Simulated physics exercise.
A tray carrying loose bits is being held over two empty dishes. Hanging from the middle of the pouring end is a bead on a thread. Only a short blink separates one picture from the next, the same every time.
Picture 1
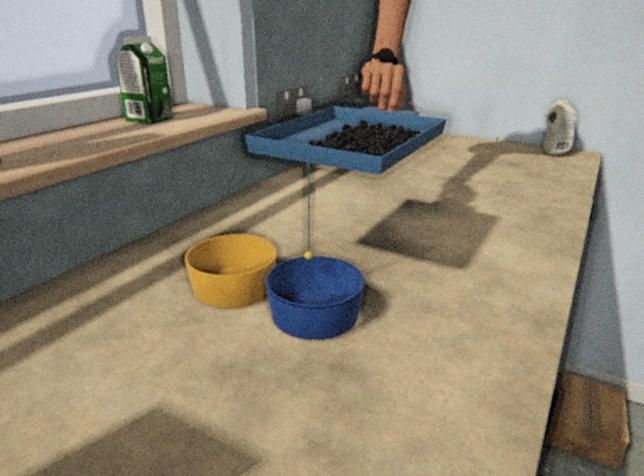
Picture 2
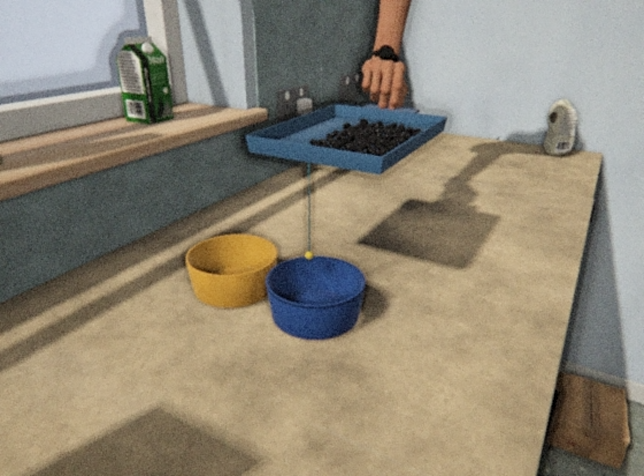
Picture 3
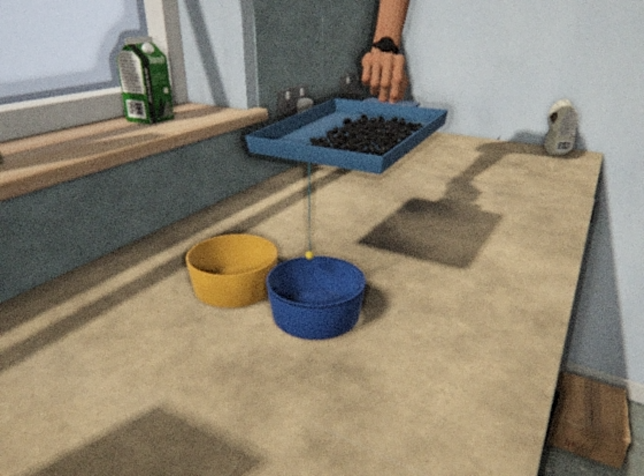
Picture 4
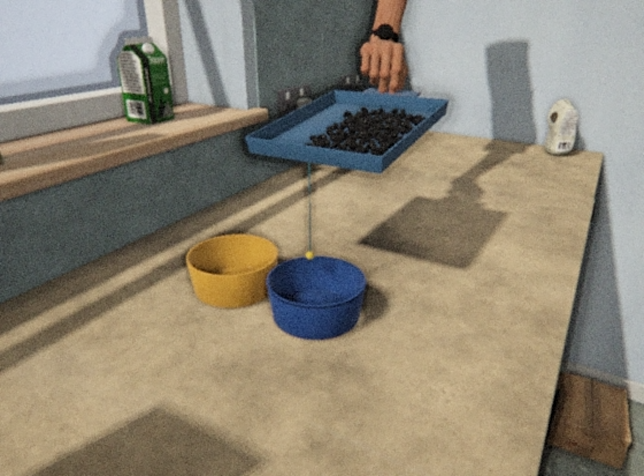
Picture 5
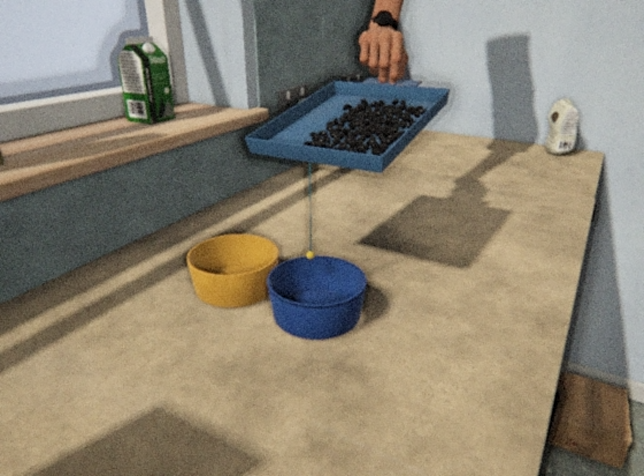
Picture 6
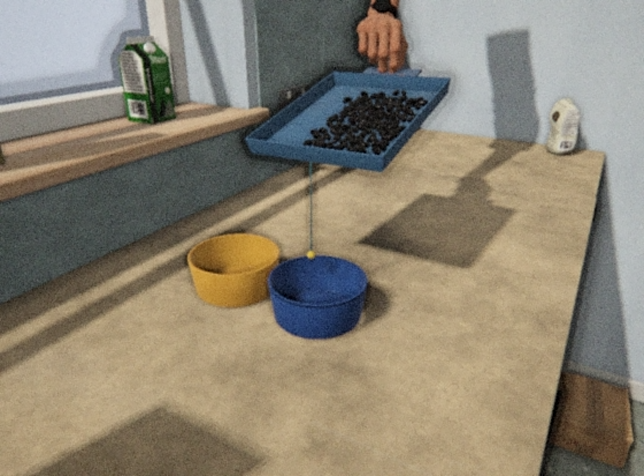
At first a hand holds a blue tray of black beans nearly level above two empty bowls, one yellow and one blue, with a bead hanging on a thread beneath it. Then the hand slowly raises the far side, tilting the tray slightly toward the viewer, while the bowls stay still.
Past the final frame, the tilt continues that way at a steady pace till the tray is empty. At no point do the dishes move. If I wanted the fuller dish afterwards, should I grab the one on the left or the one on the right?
Grab the right one.
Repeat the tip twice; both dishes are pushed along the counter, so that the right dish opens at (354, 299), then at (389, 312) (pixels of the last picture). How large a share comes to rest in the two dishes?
80 %, 70 %.
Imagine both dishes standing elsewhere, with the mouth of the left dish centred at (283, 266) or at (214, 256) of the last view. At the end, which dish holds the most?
Try 1: The dish at left. Try 2: The dish at right.
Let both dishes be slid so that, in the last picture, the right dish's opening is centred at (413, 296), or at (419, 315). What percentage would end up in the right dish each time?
0 % and 0 %.
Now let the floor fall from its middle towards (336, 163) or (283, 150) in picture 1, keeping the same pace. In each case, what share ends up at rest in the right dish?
Roughly 60 percent, then 10 percent.
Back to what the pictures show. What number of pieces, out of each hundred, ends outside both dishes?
I'd put it close to 40 per cent.
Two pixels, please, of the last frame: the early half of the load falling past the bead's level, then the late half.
The leading part at (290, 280), the rest of it at (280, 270).
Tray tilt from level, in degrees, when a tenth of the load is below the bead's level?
Reading: Some 105°.
Soon after the last picture, tray tipped steeply; all on the tray.
A little later, tray tipped right over; nearly all on the tray; a stray few in the air.
Later still, tray tipped past a quarter turn; about a third in the right dish; about a quarter in the left dish; about a third outside both.
At rest, tray tipped past a quarter turn; about a third in the right dish; about a quarter in the left dish; about a third outside both.
